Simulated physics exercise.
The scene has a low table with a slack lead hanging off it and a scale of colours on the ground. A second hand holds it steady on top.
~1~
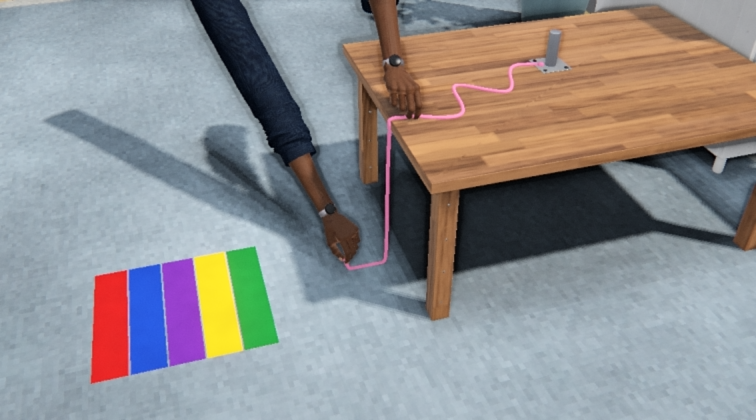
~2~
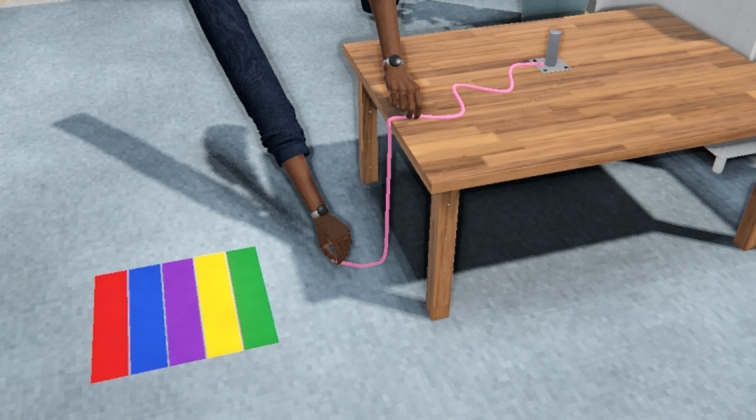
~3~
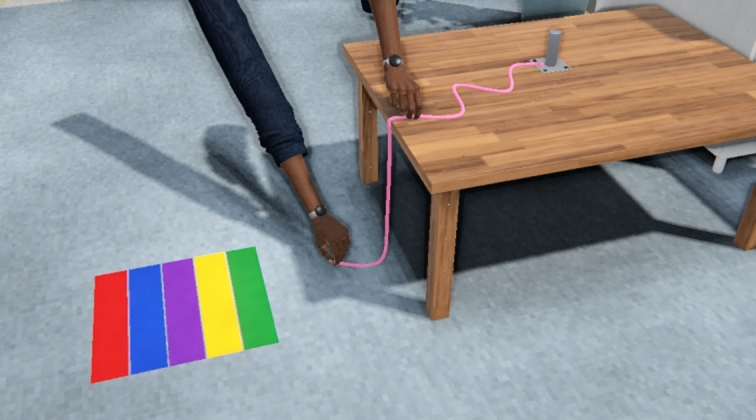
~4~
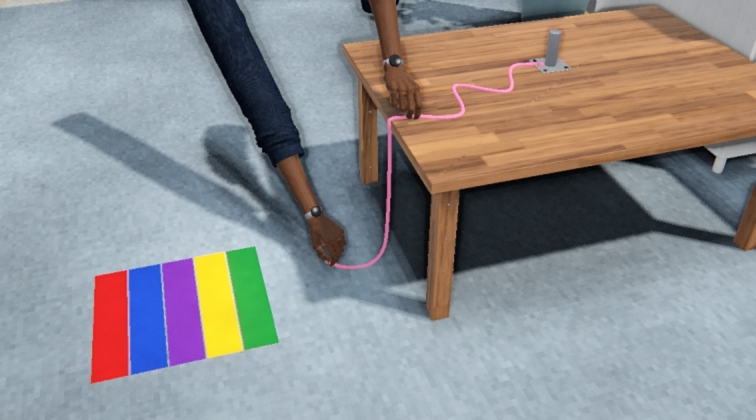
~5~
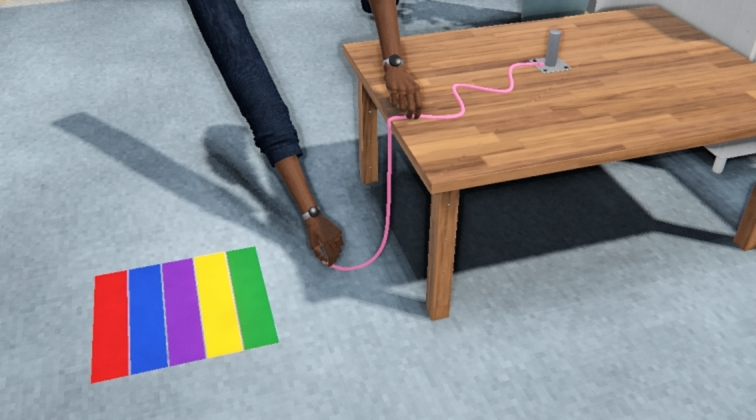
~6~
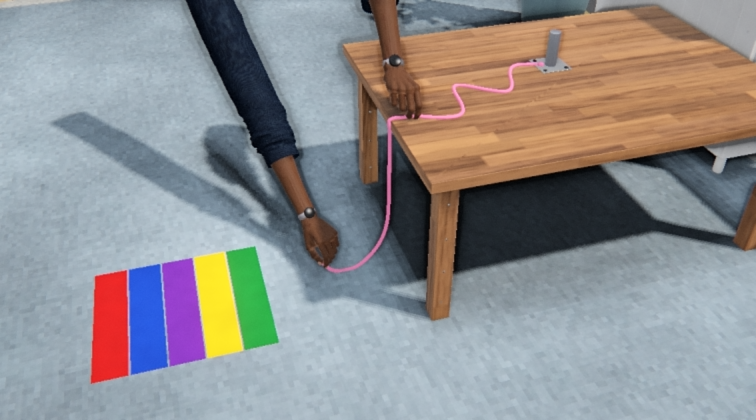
At the start, one hand holds a pink cord at the edge of a wooden table while the other holds its end near the floor, right of a striped colour scale. The lower hand slowly draws the end a short way left, and the hanging cord's lower bend becomes a smoother curve.
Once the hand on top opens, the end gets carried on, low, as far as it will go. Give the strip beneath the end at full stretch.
Blue strip.
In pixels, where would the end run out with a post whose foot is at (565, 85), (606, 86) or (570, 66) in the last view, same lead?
In pixels, the answers are (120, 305), (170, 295) and (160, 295).
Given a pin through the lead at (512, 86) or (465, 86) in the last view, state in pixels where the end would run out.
Pixel positions per try: (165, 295); (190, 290).
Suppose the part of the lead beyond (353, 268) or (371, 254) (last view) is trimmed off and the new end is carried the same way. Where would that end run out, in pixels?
(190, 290) and (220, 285).
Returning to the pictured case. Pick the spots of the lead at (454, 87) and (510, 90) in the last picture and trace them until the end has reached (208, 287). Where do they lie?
You'll find them at (432, 103) and (480, 87).
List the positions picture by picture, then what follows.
The first frame shows end (344, 260); green (258, 327); yellow (222, 334); purple (186, 342); blue (148, 350); red (110, 358).
The second frame shows end (337, 261); lead through (512, 68) (485, 90) (462, 107) (396, 119) (388, 187) (386, 246).
The third frame shows end (335, 262).
The fourth frame shows end (330, 263); lead through (512, 68) (485, 90) (462, 107) (396, 119) (389, 187) (384, 246).
The fifth frame shows end (328, 263).
The sixth frame shows end (323, 264); lead through (512, 68) (485, 90) (462, 107) (396, 119) (389, 187) (378, 246).
Early on, end near (208, 287); over yellow.
Midway, end near (164, 295); over purple.
At the end of the slack, end near (139, 300); over blue. The end stops over the blue strip.
